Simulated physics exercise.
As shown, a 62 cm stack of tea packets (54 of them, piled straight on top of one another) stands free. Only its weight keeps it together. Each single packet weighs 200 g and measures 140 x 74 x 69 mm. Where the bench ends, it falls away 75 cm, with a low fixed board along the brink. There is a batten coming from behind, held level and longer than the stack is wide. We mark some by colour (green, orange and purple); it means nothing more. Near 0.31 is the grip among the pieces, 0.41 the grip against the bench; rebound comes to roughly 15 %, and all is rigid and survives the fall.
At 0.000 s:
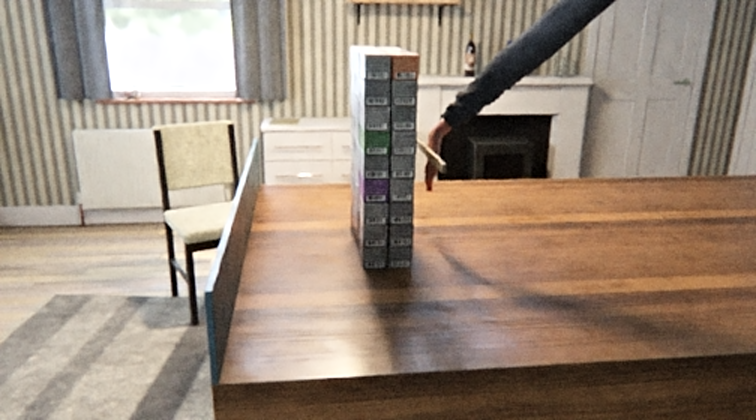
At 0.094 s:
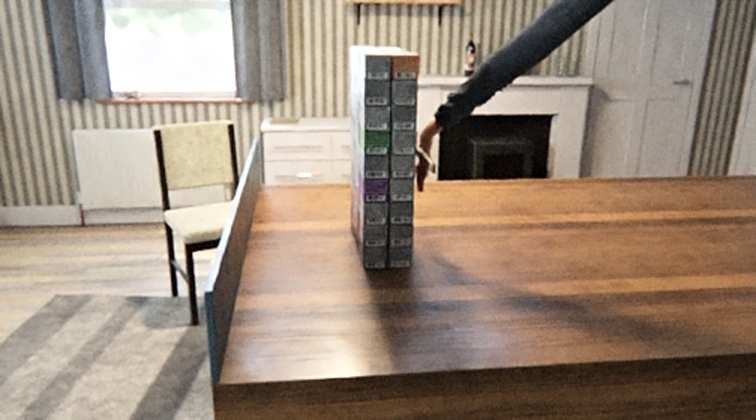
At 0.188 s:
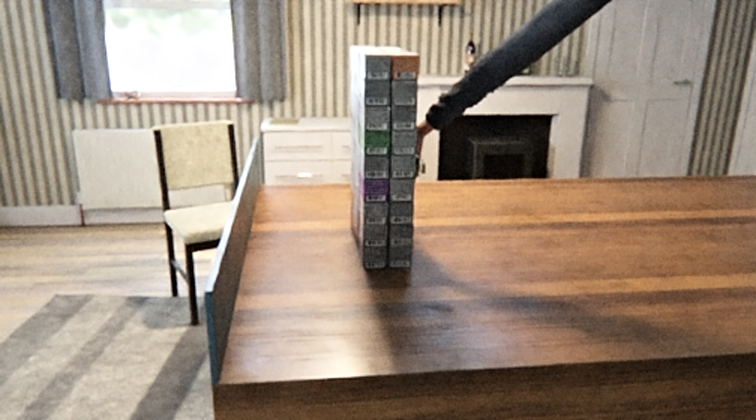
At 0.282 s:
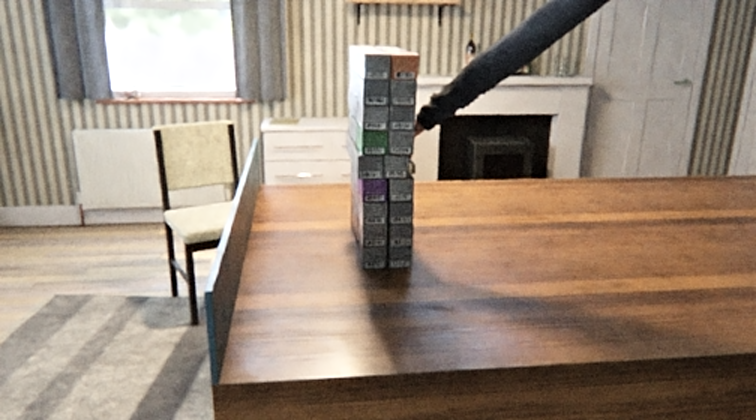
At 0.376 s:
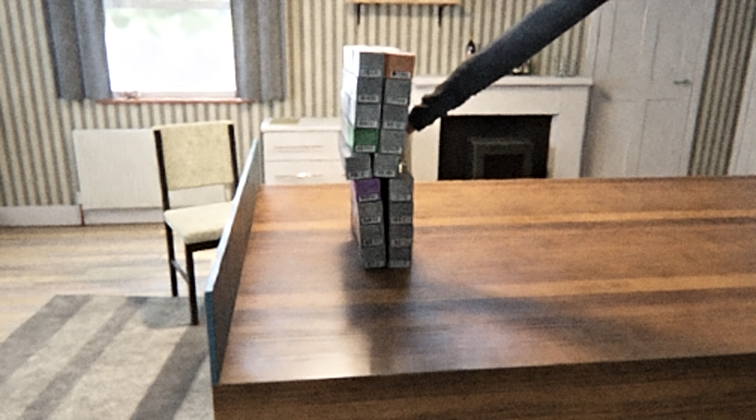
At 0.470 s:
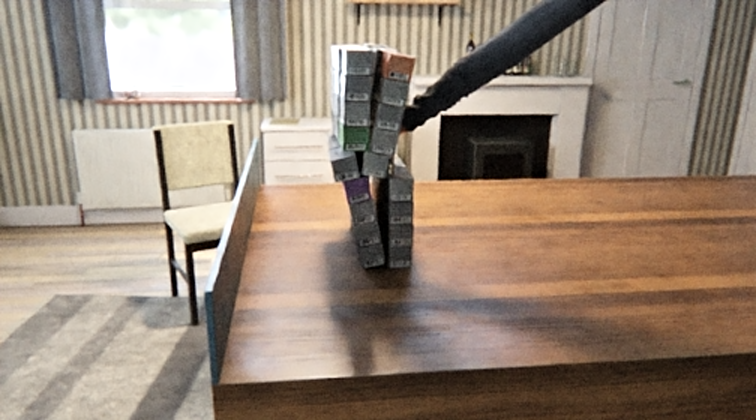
We see a dark-sleeved arm reach toward a tall stack of packets on a wooden table and push it from the right; the upper packets shift left, then the stack skews and a gap opens between its lower columns.
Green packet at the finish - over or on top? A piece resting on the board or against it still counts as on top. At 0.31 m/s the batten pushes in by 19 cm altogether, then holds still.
On top.
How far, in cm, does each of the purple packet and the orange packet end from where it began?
Result: Purple at 34 cm, orange at 66 cm.
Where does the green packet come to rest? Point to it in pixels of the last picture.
In the final view it ends up around pixel (282, 233).
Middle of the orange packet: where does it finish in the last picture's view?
I'd say its middle settles close to (514, 248).
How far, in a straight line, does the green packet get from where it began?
Start and end are some 38 cm apart.
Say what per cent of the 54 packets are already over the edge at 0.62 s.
By that time it is 0 percent.
Around 0.62 s, none of the 54 packets over the edge, 42 disturbed; green packet tipped 10°; orange packet tipped 32°, 46 mm lower.
Around 0.80 s, none of the 54 packets over the edge, 42 disturbed; green packet tipped 39°, 18 cm lower; orange packet on its side.
Around 1.16 s, 6 of the 54 packets over the edge; green packet on its side; orange packet upside down.
Finally (1.6 s), 7 of the 54 packets over the edge; green packet on its side; orange packet upside down; purple packet on its side. Seen by the last camera, middles, green packet near (282, 233), orange packet near (514, 248).
